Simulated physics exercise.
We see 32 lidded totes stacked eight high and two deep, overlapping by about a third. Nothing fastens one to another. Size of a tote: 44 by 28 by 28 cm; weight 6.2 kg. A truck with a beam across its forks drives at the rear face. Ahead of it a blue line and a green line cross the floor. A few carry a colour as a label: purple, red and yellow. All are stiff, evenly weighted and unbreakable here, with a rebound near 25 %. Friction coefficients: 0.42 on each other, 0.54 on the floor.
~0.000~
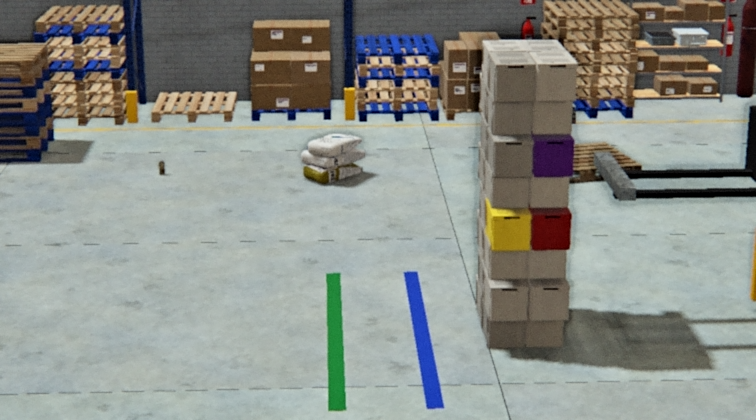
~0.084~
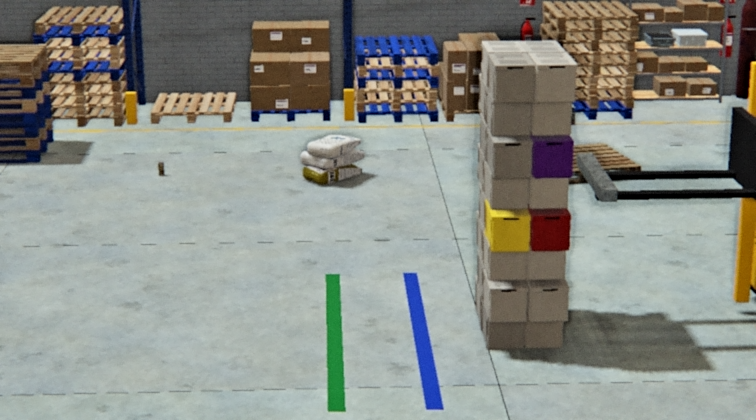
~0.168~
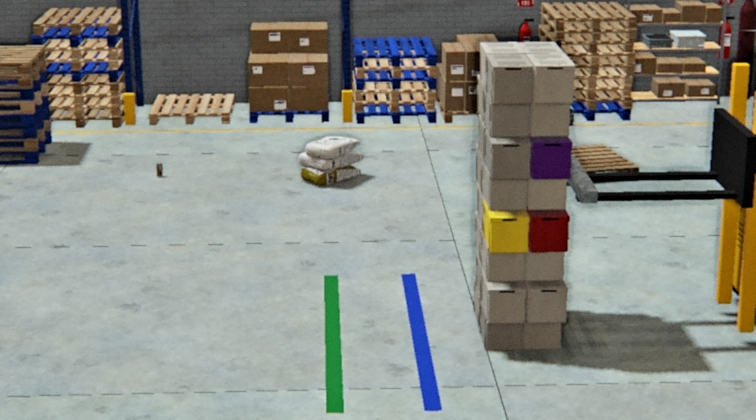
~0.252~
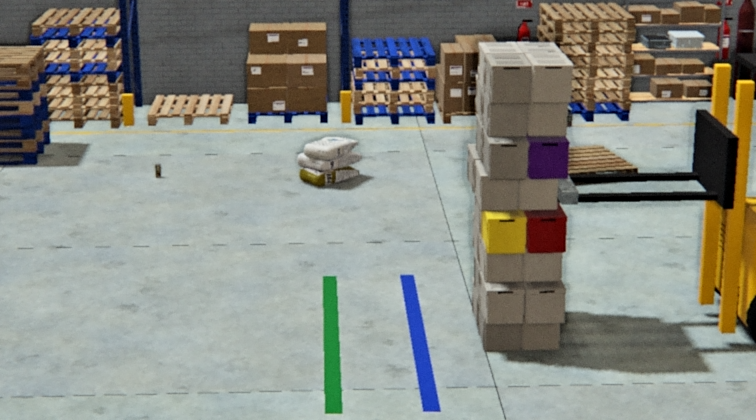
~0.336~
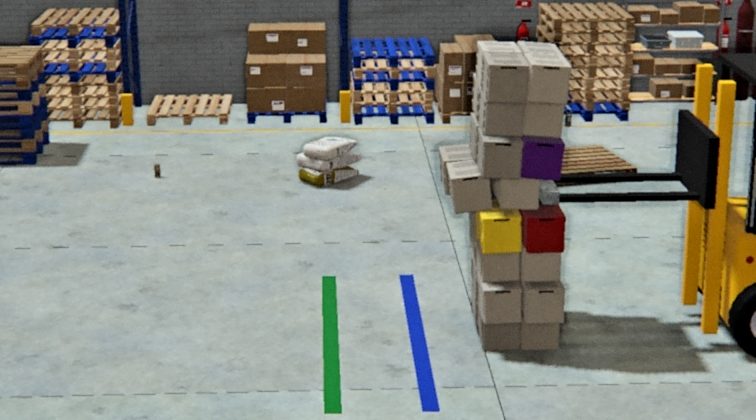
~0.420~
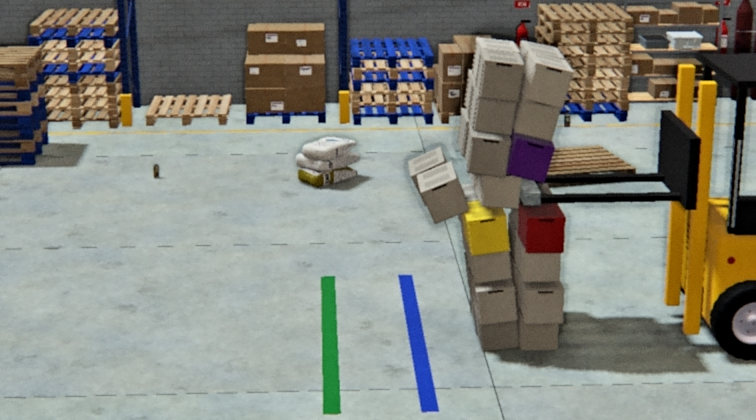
A yellow forklift drove in from the right and pushed its beam into a tall stack of pale boxes, shoving some middle ones out to the left while the upper part leaned over.
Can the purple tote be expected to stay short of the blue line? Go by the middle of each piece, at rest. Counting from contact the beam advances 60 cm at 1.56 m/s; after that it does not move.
It stays short of the blue line.
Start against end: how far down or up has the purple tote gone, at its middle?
About 140 cm lower.
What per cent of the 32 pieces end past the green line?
Roughly 20 per cent of them.
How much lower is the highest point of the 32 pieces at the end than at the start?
About 70 cm.
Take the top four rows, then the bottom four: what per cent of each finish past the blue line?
From the top 50, from the bottom 30 per cent.
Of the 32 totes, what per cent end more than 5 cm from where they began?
70 per cent.
By 0.62 s, 2 of the 32 totes past the blue line; purple tote tilted 44°; yellow tote tilted 26°.
By 0.92 s, 10 of the 32 totes past the blue line; purple tote on its side; yellow tote tilted 64°, 57 cm lower.
By 1.62 s, 13 of the 32 totes past the blue line; purple tote on its side; yellow tote on its side.
When it is over (3.3 s), 13 of the 32 totes past the blue line; purple tote 1.39 m lower; yellow tote on its side; red tote unmoved. In pixels of the last frame, middles, purple tote near (487, 375), yellow tote near (241, 341).
